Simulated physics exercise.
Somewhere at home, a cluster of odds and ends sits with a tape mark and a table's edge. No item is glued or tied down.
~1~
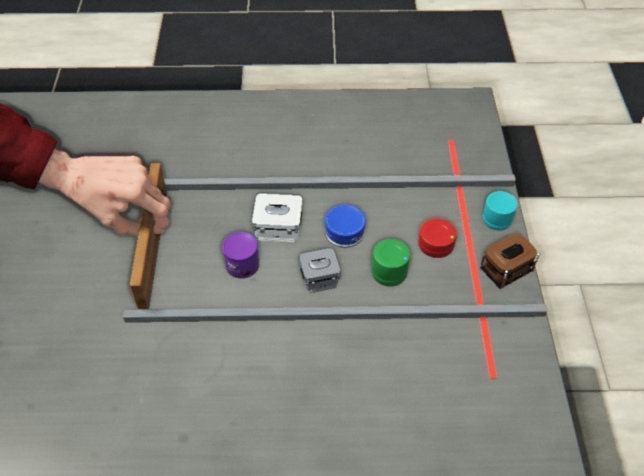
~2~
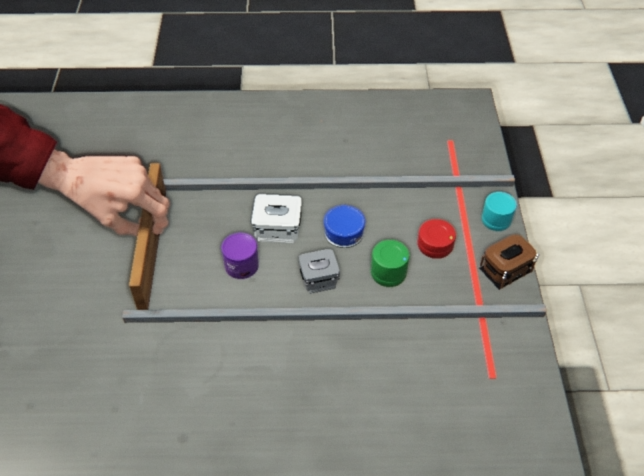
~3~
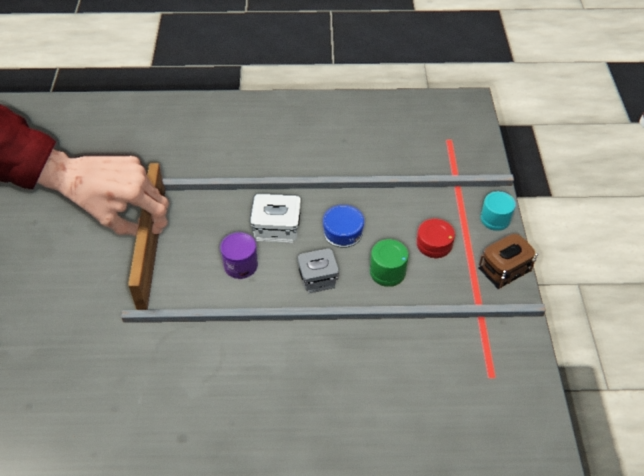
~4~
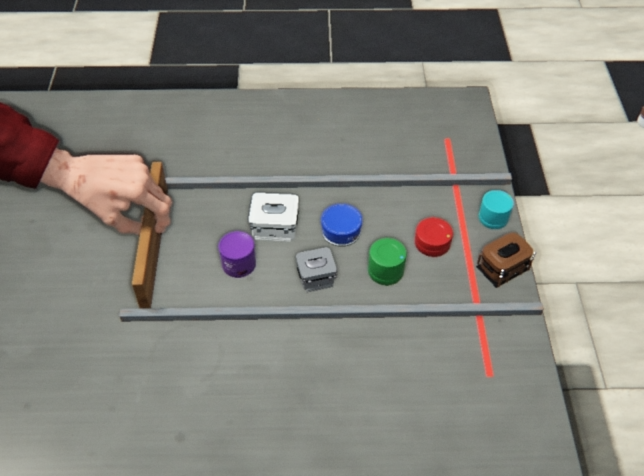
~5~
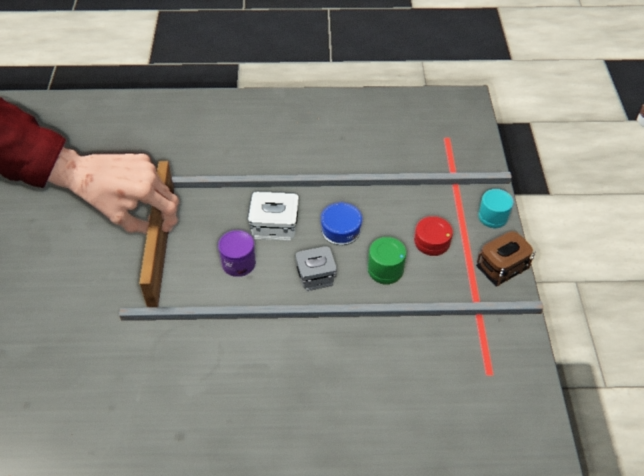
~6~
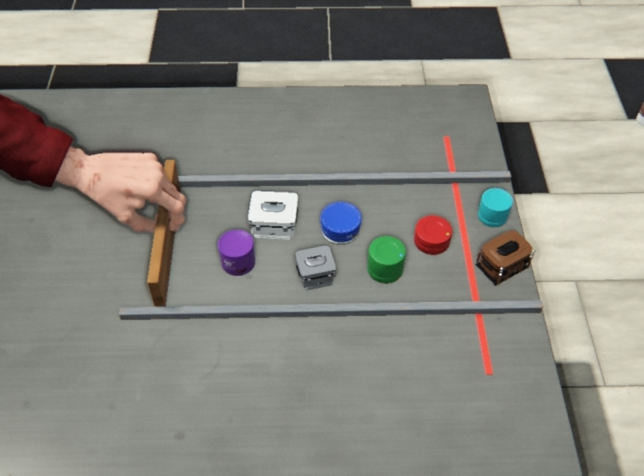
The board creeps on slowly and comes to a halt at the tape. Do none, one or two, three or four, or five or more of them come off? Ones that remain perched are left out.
It ends with three or four gone from the table.
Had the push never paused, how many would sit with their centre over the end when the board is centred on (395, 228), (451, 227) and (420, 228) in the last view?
0, 2 and 0.
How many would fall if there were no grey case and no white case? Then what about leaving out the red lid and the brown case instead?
It would be 0 and 2.
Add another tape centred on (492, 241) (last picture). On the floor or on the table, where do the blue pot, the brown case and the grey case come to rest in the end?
The blue pot topples down; the brown case topples down; the grey case stays put.
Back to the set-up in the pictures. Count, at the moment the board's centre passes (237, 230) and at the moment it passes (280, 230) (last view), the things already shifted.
First position 1; second position 4.
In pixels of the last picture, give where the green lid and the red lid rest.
They finish at roughly (519, 262) and (520, 238) respectively.
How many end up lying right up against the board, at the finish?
At rest, 3 are in contact.
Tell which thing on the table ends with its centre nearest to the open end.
The red lid.
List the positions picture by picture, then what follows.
In the first frame, turquoise lid (500, 211); brown case (509, 260); red lid (437, 238); board (150, 234); tape (470, 244).
In the second frame, brown case (508, 261); board (149, 235).
In the third frame, red lid (436, 238); white case (276, 218).
In the fourth frame, turquoise lid (496, 210); purple tub (238, 255).
In the fifth frame, brown case (505, 258); green lid (387, 261).
In the sixth frame, turquoise lid (495, 208); brown case (505, 257); red lid (433, 235); board (166, 231); tape (465, 241).
Soon after, none off yet; turquoise lid at rest near (495, 208); brown case at rest near (505, 257); red lid at rest near (433, 235).
Then, none off yet; turquoise lid at rest near (495, 208); brown case at rest near (505, 257); red lid moved about its own width near (464, 241).
By the end, the number that fall off is three or four; fallen, blue pot, brown case and turquoise lid.
